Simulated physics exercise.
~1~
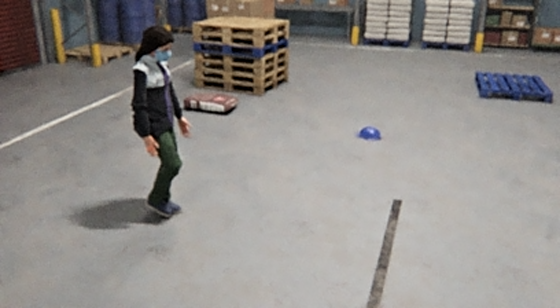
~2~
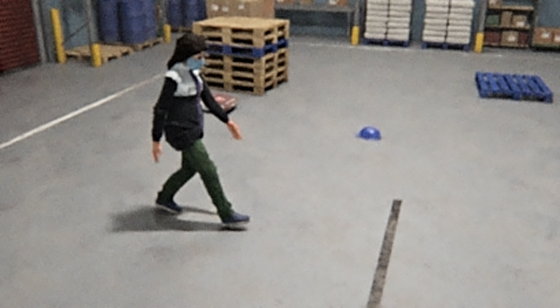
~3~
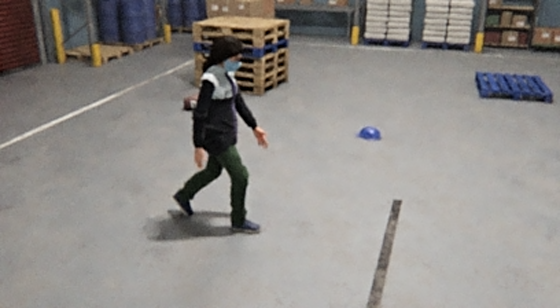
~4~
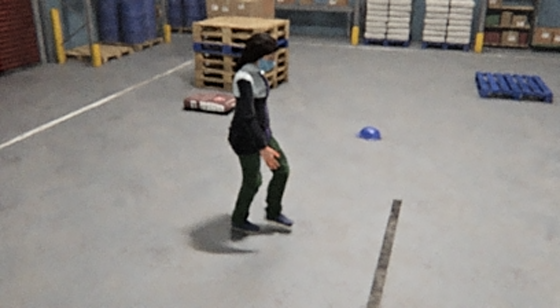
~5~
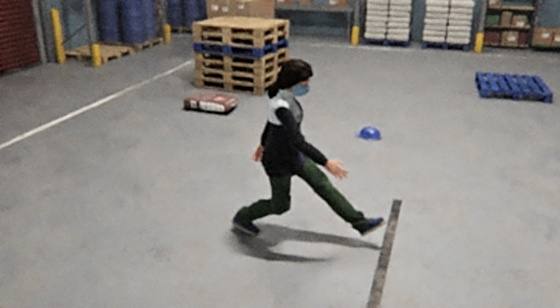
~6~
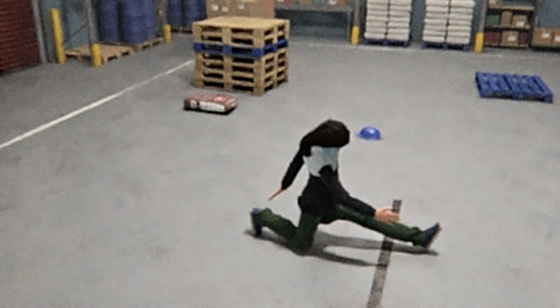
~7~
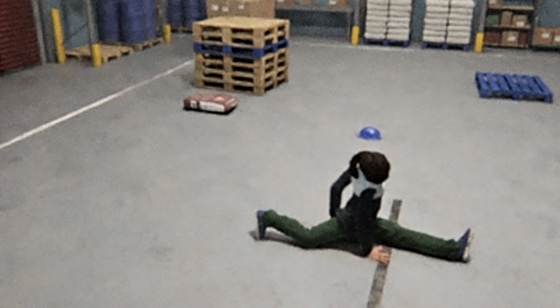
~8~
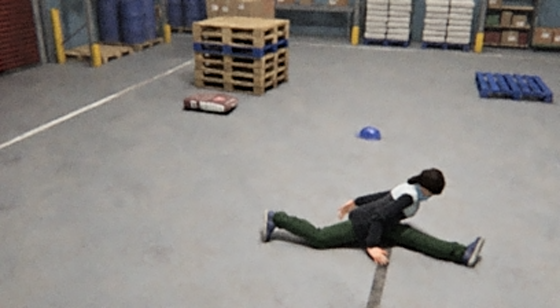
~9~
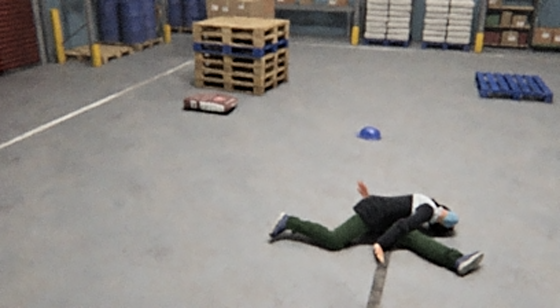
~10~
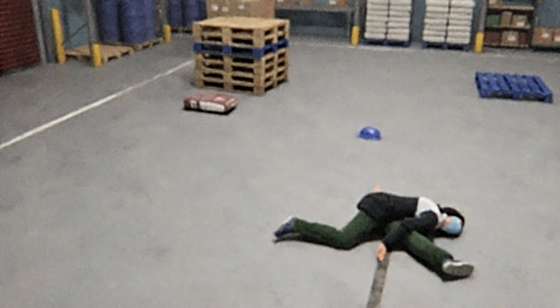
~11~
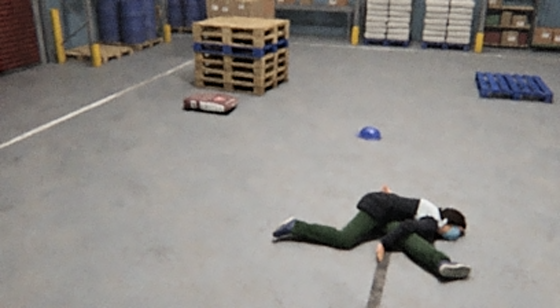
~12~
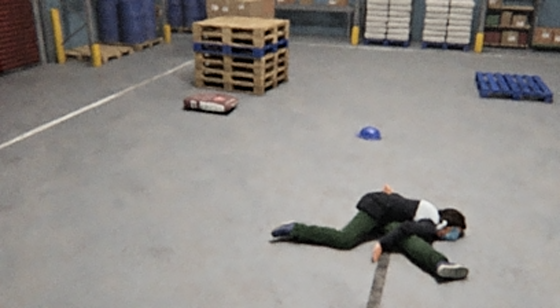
A dark-haired person in a black and white top, green trousers and a blue face mask walks rightward across a grey warehouse floor, seen from above by a still camera. Stacked wooden pallets and a low red and white pack sit behind, with a blue dome mid-floor and a blue pallet at right. Nearing a black strip, the person takes a long stride and slides down into a wide split across it. The torso then folds forward to the right. The person ends lying still, head and chest beyond the strip, hips short of it.
